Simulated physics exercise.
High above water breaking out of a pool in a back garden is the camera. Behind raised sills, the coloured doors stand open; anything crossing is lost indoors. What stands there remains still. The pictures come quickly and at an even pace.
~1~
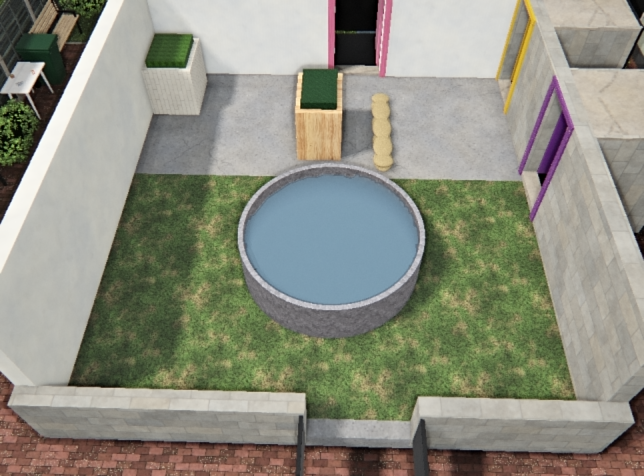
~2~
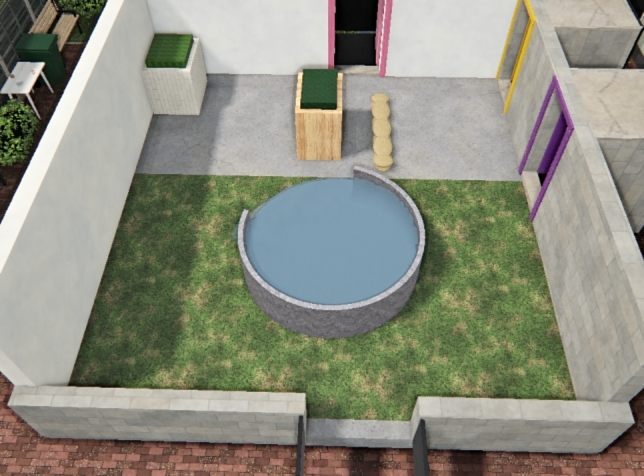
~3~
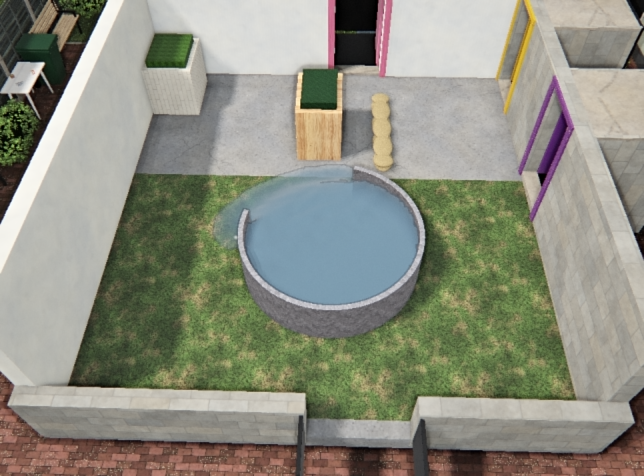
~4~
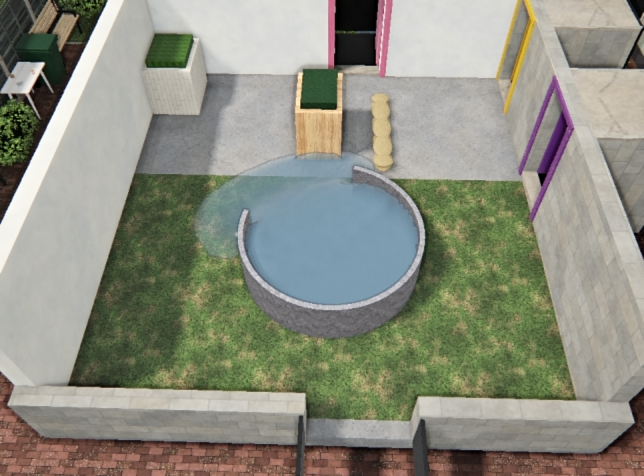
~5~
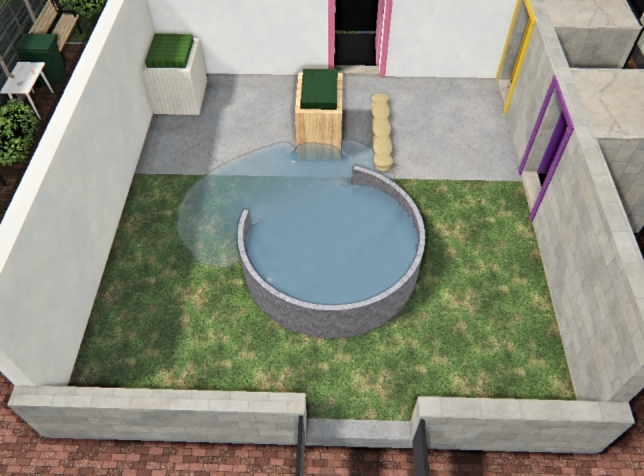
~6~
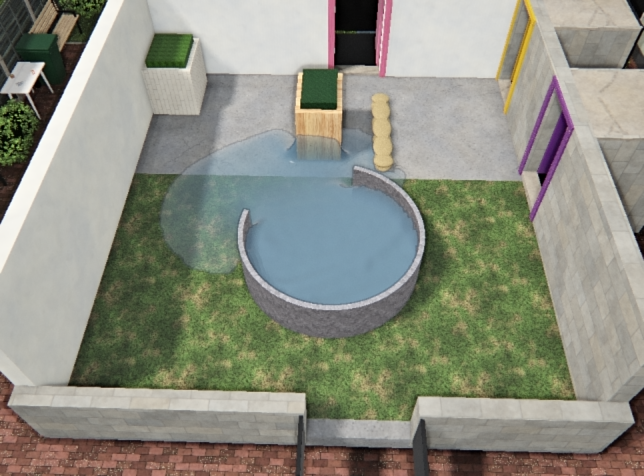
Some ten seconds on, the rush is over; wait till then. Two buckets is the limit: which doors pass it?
Result: The purple door will get two buckets at most; the pink door will get more than two buckets; the yellow door will get more than two buckets.
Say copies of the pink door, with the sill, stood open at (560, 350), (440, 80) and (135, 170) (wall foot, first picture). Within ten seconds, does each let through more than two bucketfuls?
Reading them off: Comes out lower, comes out lower, comes out higher.
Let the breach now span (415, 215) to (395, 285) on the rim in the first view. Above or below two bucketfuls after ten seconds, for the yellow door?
In that case yellow door ends up above.
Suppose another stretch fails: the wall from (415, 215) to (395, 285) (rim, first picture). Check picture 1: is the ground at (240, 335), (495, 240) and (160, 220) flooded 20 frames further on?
Untouched, soaked, untouched.
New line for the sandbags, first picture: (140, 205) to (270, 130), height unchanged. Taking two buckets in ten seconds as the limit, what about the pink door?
I'd say the pink door doesn't reach it.
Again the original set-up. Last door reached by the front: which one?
Last in line is the yellow one.
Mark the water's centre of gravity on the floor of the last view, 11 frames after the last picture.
I'd point to (277, 196).
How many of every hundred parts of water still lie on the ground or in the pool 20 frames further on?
Around 100 in a hundred.
A moment on, water covers 30 % of the floor; the purple door not reached, the pink door not reached, the yellow door not reached.
Next, water covers 45 % of the floor; the purple door not reached, the pink door under two buckets in, the yellow door not reached.
Then, water covers 50 % of the floor; the purple door not reached, the pink door over two buckets in, the yellow door not reached.
Later, water covers 80 % of the floor; the purple door wet at the sill, nothing in, the pink door over two buckets in, the yellow door over two buckets in.
In the end, water covers 95 % of the floor; the purple door wet at the sill, nothing in, the pink door far over two buckets in, the yellow door far over two buckets in.
